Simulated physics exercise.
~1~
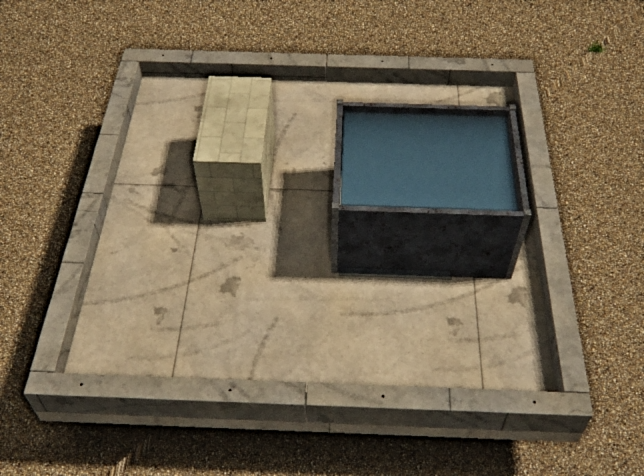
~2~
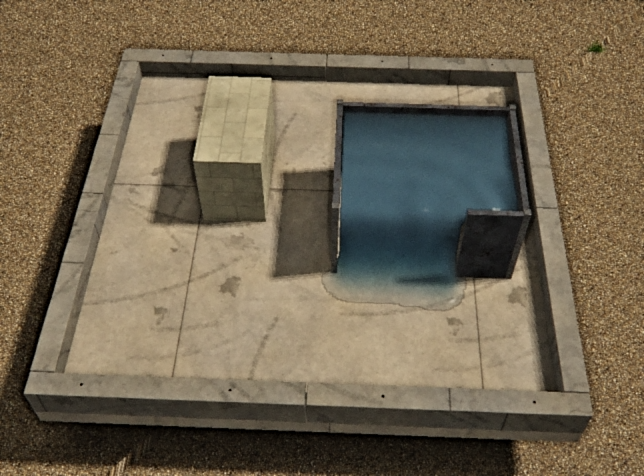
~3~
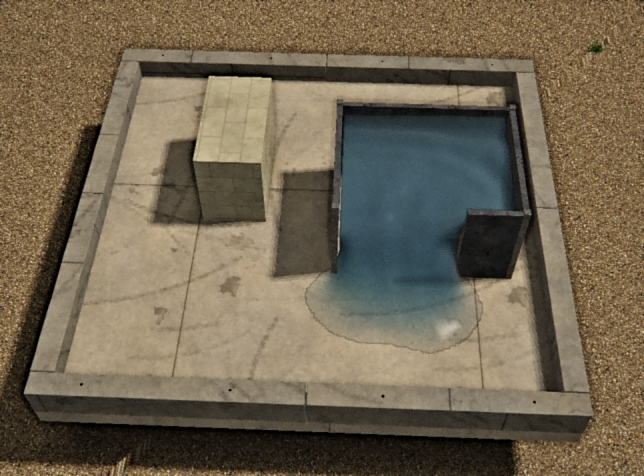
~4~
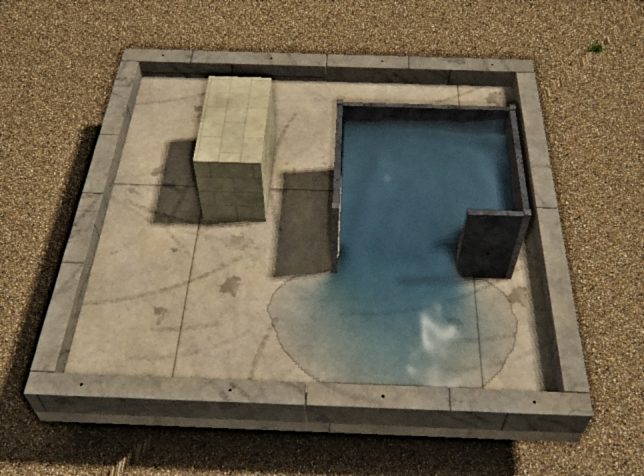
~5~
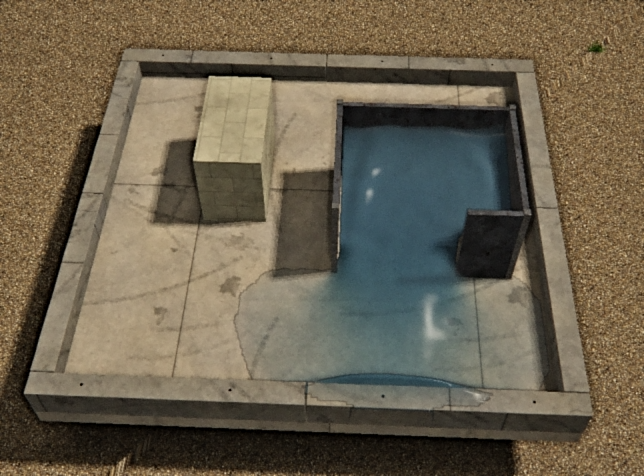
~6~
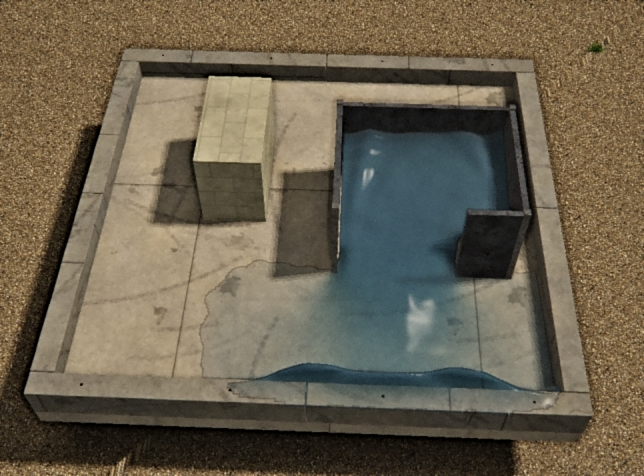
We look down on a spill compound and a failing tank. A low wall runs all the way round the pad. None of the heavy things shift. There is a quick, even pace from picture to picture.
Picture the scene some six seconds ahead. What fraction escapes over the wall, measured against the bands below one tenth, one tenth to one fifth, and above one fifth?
The spill-over comes to more than twenty percent.
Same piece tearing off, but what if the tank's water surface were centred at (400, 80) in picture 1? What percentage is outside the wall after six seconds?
12 %.
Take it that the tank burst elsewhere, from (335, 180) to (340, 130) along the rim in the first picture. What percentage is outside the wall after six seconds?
About 4 %.
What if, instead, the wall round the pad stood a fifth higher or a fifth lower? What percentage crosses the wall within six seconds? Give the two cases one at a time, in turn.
Around 14 percent for the first try and around 34 percent for the second, I'd say.
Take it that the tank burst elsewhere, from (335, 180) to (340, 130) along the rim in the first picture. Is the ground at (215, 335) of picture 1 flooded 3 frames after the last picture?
There: Awash.
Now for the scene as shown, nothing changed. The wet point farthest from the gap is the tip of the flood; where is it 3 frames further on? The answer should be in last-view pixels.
Close to (82, 384).
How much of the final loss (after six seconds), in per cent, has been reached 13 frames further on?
Near 90 in a hundred.
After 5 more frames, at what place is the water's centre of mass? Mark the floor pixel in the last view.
Centre of the water: Near (390, 282).
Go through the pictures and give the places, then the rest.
The first frame shows the tank at (427, 161) is whole and still.
In the second frame, the front is at (330, 281), out from the gap at (398, 248).
In the third frame, the front is at (447, 339), out from the gap at (398, 252).
In the fourth frame, water pours out at (397, 255) and has run to a hidden place.
In the fifth frame, water pours out at (397, 255) and has run to a hidden place.
In the sixth frame, water pours out at (397, 256) and has run to a hidden place.
A moment on, water covers 30 % of the floor; the low wall has let 2 % over.
Next, water covers 35 % of the floor; the low wall has let 9 % over.
Then, water covers 50 % of the floor; the low wall has let 22 % over.
Later, water covers 65 % of the floor; the low wall has let 23 % over.
In the end, water covers 85 % of the floor; the low wall has let 24 % over.
